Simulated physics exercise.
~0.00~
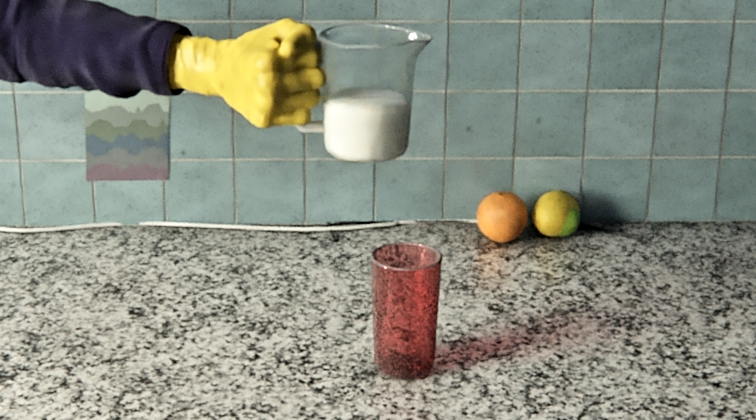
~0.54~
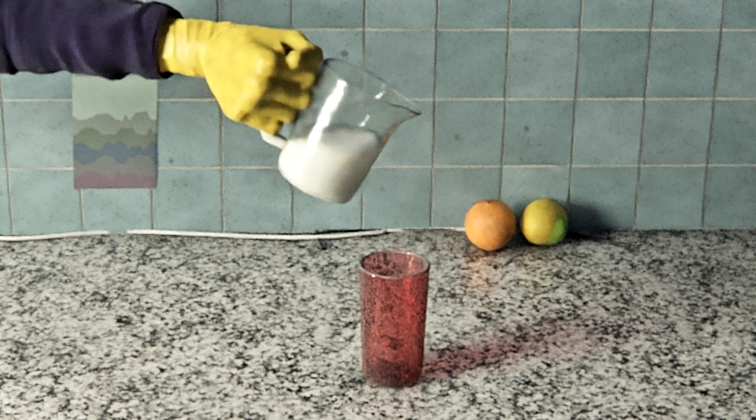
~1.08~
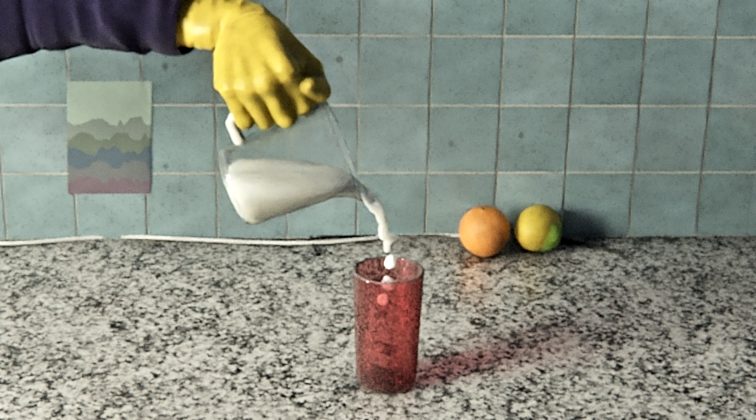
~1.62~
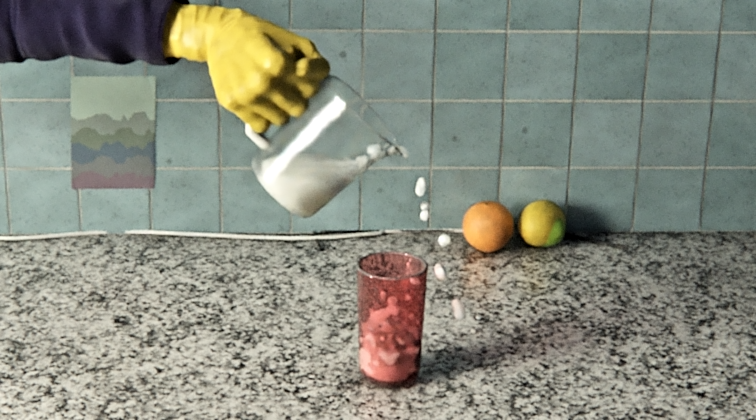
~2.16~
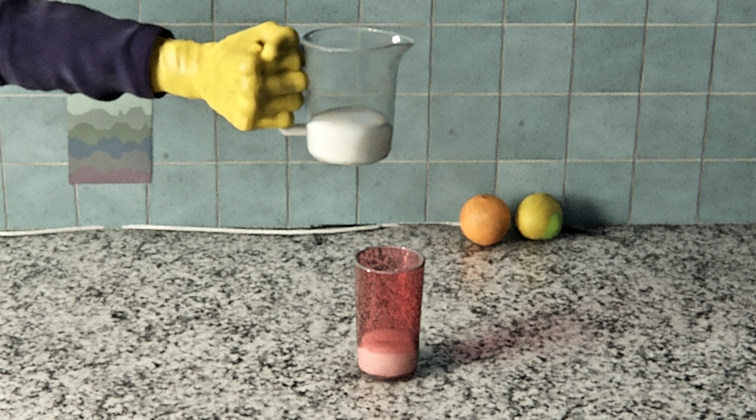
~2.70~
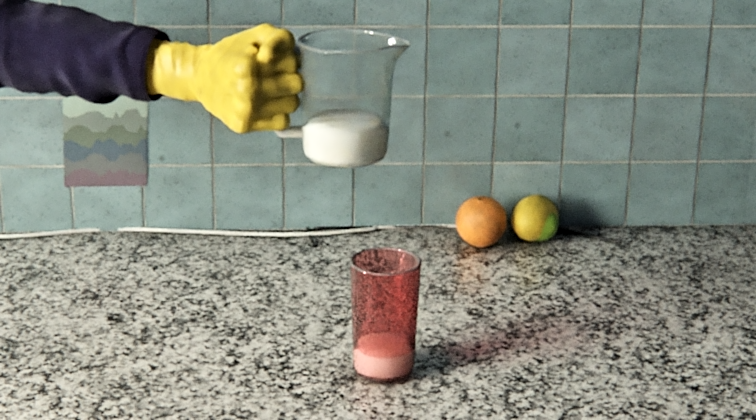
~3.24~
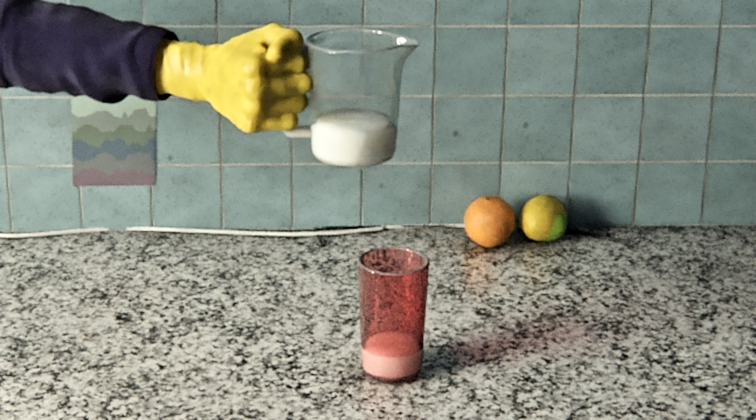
A yellow-gloved hand tipped a clear jug of milk over a tall reddish glass on a speckled worktop, pouring some in as a few drops fell to its right, then levelled the jug, leaving a little milk in the glass and plenty in the jug.
